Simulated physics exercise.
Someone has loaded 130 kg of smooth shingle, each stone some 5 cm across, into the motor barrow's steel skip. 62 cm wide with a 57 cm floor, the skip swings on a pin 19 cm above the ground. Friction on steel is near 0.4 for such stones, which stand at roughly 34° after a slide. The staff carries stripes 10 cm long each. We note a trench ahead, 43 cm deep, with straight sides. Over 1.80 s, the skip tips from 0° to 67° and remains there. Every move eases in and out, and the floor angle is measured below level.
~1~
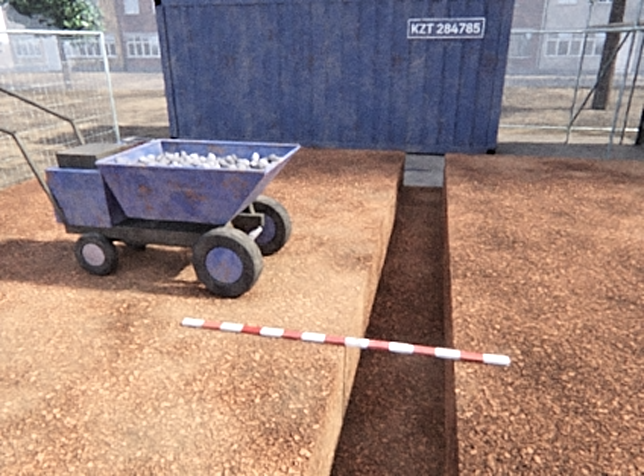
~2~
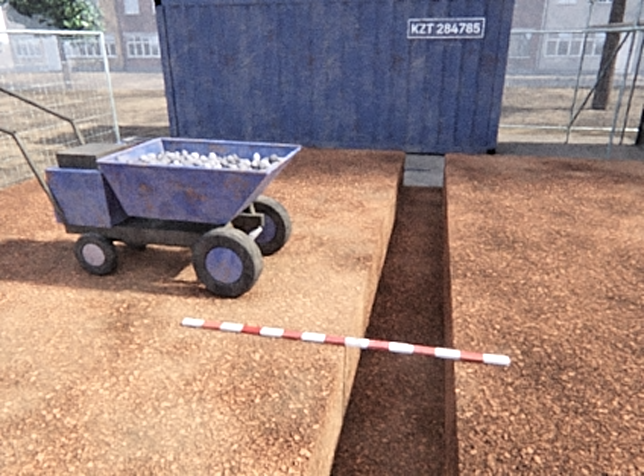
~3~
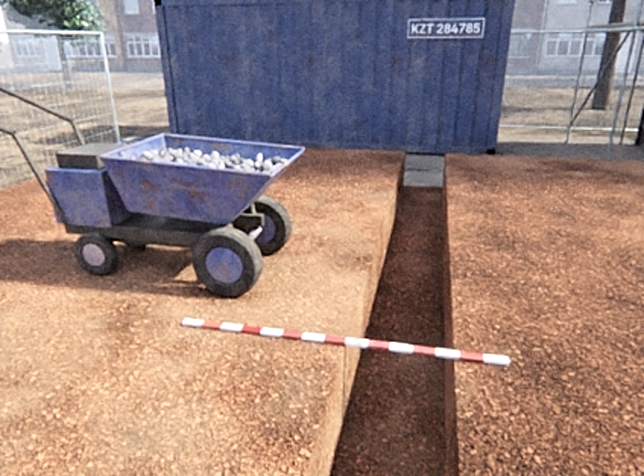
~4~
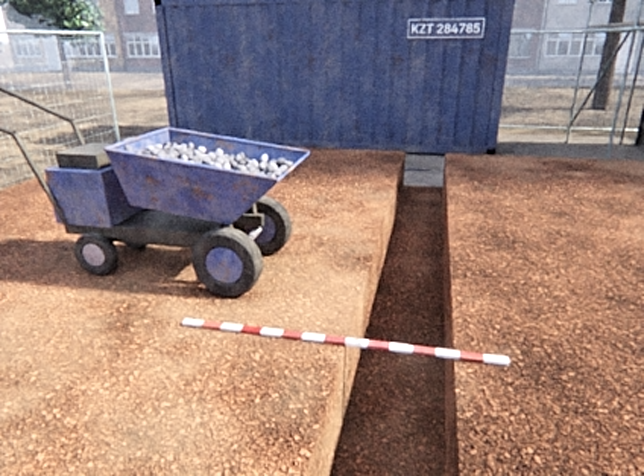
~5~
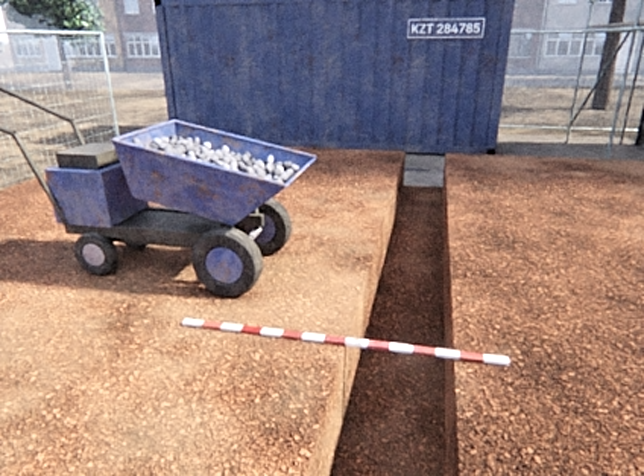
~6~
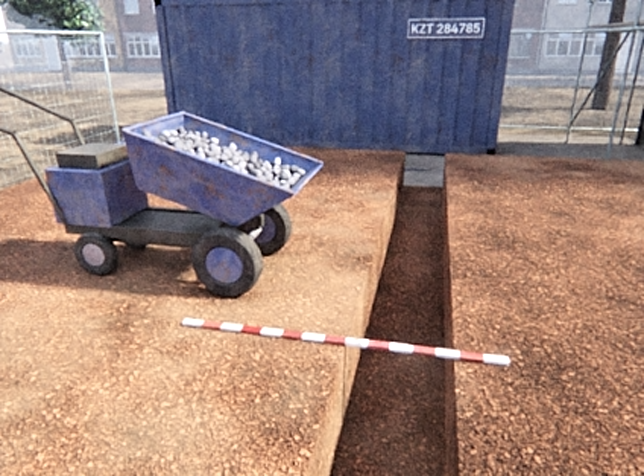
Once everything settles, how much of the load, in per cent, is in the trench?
Once it settles, about 94 per cent of the load is there.
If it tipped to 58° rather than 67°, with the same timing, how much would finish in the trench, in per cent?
Some 80% would finish there.
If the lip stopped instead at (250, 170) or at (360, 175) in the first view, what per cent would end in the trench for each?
Roughly 75 in a hundred, then 55 in a hundred.
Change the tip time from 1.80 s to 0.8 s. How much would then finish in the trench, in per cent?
Around 95 per cent would end in the trench.
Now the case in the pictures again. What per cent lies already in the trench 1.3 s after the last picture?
Around 50 per cent of it, at that instant.
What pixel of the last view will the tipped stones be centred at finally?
Their middle ends up near (404, 342).
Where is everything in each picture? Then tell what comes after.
In the first picture, the skip is at 0°, its lip at (265, 172); the top of the load is at (216, 161).
In the second picture, lip at (267, 173), floor tilted 1°, highest stones at (211, 160).
In the third picture, lip at (271, 176), floor tilted 3°, highest stones at (174, 155).
In the fourth picture, lip at (278, 180), floor tilted 7°, highest stones at (173, 149).
In the fifth picture, lip at (286, 186), floor tilted 12°, highest stones at (174, 143).
In the sixth picture, the skip is at 17°, its lip at (294, 194); the top of the load is at (182, 137).
Then, 0.8 s after the last picture the floor is at 57°, 99 % in the skip, 1 % short of the trench; the foremost stones are at (345, 247).
Then, 1.3 s after the last picture the floor is at 67°, 45 % in the skip, 7 % short of the trench, 48 % in the trench; the foremost stones are at (442, 349).
Then, 1.6 s after the last picture the floor is at 67°, 19 % in the skip, 8 % short of the trench, 72 % in the trench; the foremost stones are at (442, 347).
Then, 3.6 s after the last picture the floor is at 67°, 0 % in the skip, 6 % short of the trench, 94 % in the trench; the foremost stones are at (442, 346).
